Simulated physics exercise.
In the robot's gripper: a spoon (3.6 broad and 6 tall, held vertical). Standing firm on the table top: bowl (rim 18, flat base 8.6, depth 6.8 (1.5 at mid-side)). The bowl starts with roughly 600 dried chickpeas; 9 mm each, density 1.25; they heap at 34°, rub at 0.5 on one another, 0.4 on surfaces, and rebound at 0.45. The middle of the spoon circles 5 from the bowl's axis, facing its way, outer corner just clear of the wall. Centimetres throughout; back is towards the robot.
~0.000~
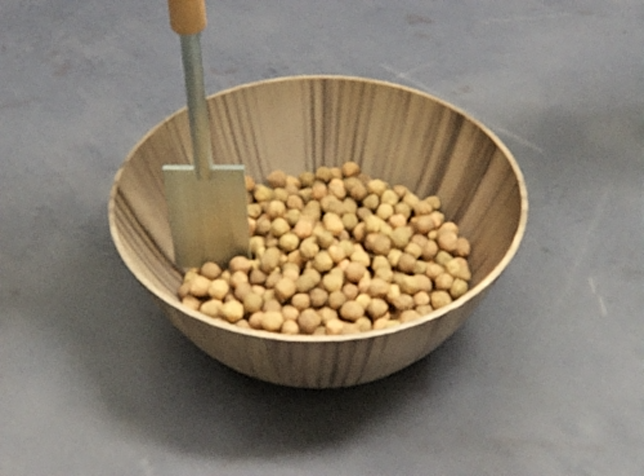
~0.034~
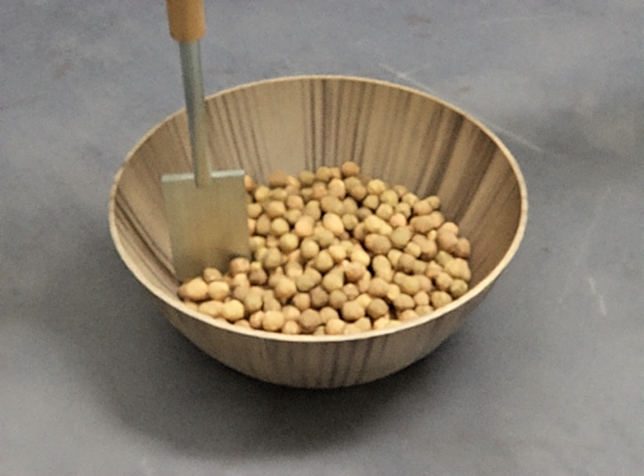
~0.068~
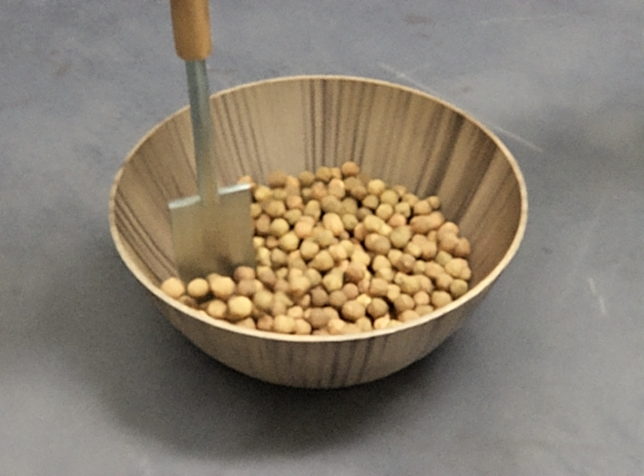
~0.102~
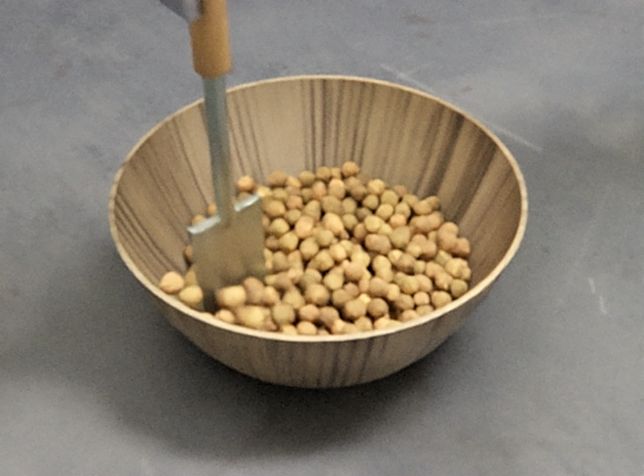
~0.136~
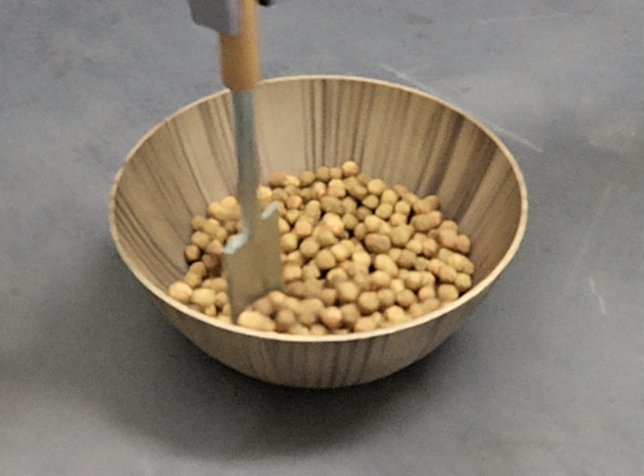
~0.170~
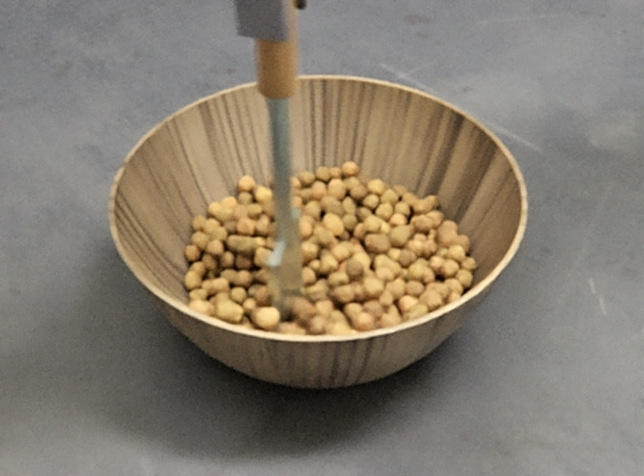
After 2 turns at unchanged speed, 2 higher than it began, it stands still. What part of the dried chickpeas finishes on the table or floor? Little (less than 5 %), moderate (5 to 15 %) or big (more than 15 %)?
On the table or floor the share is little, less than 5 %.
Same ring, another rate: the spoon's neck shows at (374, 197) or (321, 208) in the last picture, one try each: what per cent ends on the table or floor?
About 5 and 5 per cent.
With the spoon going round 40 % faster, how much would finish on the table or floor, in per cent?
In that case some 5 per cent.
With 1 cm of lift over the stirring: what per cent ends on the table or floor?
Some 0 per cent.
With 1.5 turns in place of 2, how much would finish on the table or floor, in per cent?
It would be near 0 per cent.
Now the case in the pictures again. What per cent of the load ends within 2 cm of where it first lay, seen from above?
About 45 per cent.
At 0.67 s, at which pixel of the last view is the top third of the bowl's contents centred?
At about (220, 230).
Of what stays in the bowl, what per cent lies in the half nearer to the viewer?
Roughly 55 per cent.
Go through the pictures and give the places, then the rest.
In the first frame, spoon neck at (201, 139), 0° round; upper third of the load around (336, 255), from x 185 to 460, top at y 170; 600 in the bowl.
In the second frame, spoon neck at (200, 147), 7° round; upper third of the load around (336, 256), from x 185 to 460, top at y 170.
In the third frame, spoon neck at (206, 166), 24° round; upper third of the load around (328, 261), from x 170 to 465, top at y 170.
In the fourth frame, spoon neck at (223, 184), 41° round; upper third of the load around (328, 263), from x 170 to 465, top at y 170.
In the fifth frame, spoon neck at (250, 198), 58° round; upper third of the load around (337, 269), from x 180 to 465, top at y 170.
In the sixth frame, spoon neck at (283, 207), 76° round; upper third of the load around (350, 273), from x 190 to 465, top at y 170; 600 in the bowl.
After 0.67 s, 329° round, highest piece 7 above the table; 594 in the bowl, 6 on the table or floor.
After 1.18 s, 223° round, highest piece 7 above the table; 594 in the bowl, 6 on the table or floor.
After 1.63 s, 0° round, highest piece 5 above the table; 594 in the bowl, 6 on the table or floor.
After 2.33 s, 0° round, highest piece 5 above the table; 594 in the bowl, 6 on the table or floor.
At rest, 594 in the bowl, 6 on the table or floor. That is 1 % on the table or floor.
